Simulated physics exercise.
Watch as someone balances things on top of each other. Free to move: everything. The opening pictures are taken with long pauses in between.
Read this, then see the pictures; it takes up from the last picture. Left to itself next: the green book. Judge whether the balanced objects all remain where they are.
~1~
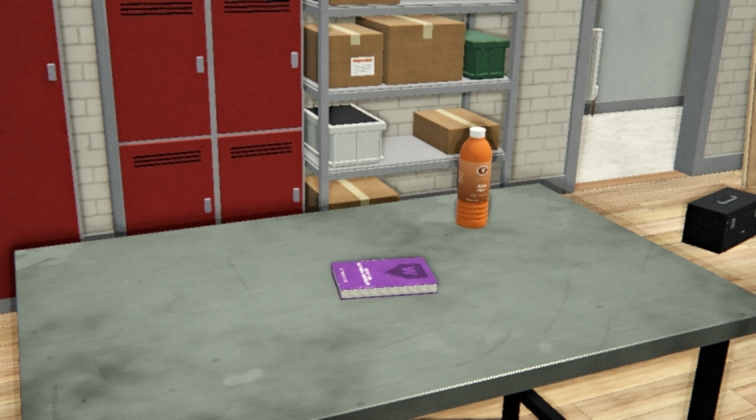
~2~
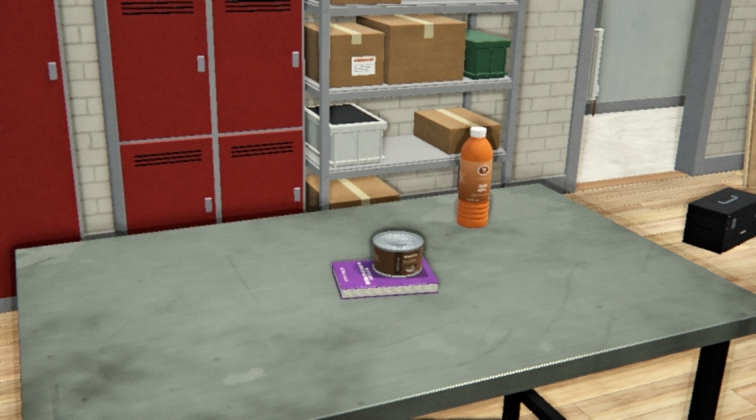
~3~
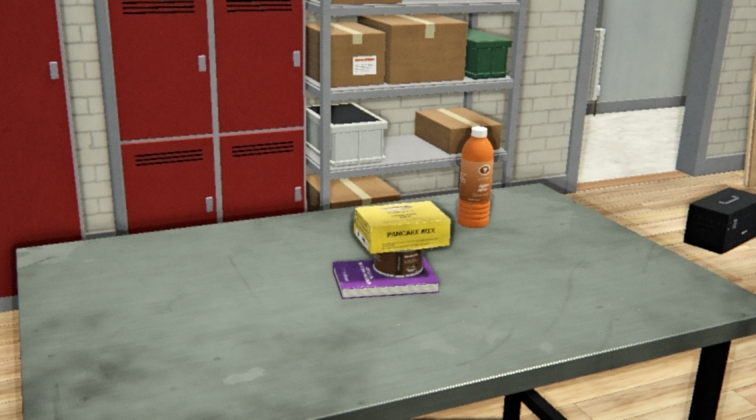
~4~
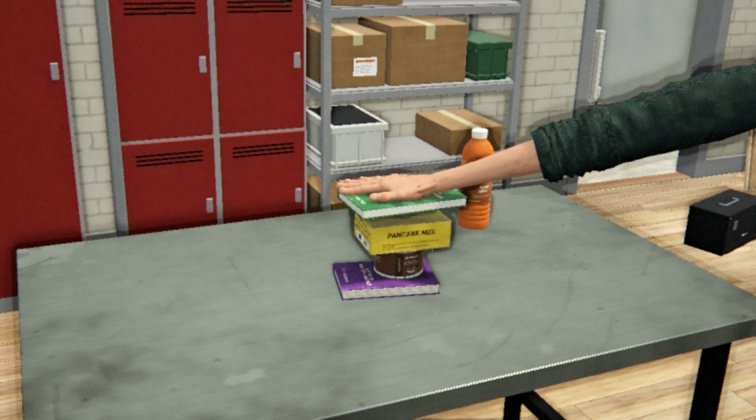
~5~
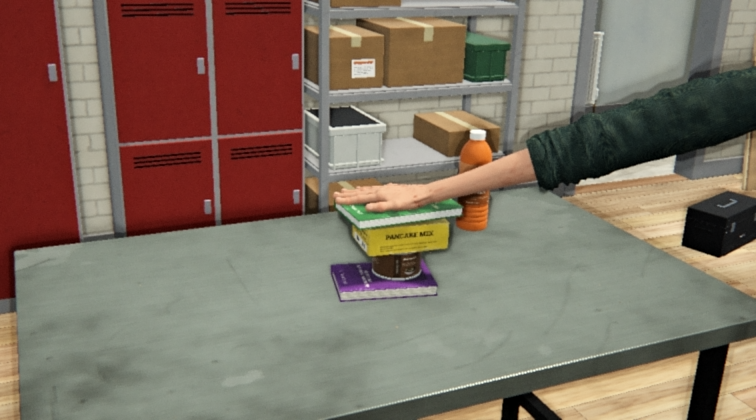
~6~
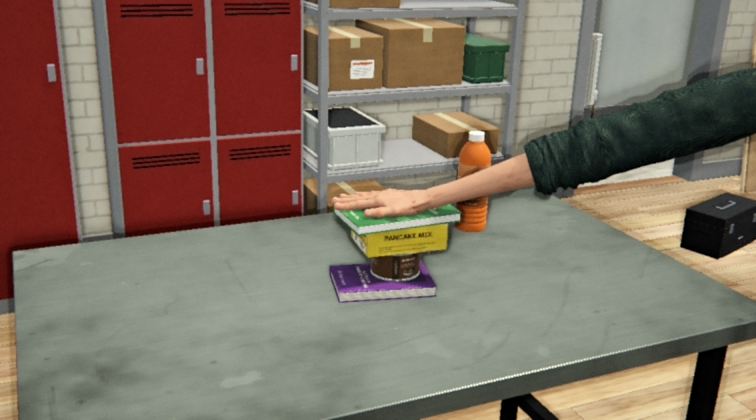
Most likely the pile will bear the load.
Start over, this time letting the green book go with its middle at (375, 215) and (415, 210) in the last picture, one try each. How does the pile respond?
It survives the first time and survives the second time.
Then, 0.20 s after the last picture, nothing has stirred.
Then, 0.50 s after the last picture, green book resting near (397, 213).
At rest, all 5 in place. Seen from the same camera at the end, green book near (397, 213). The pile stays up.
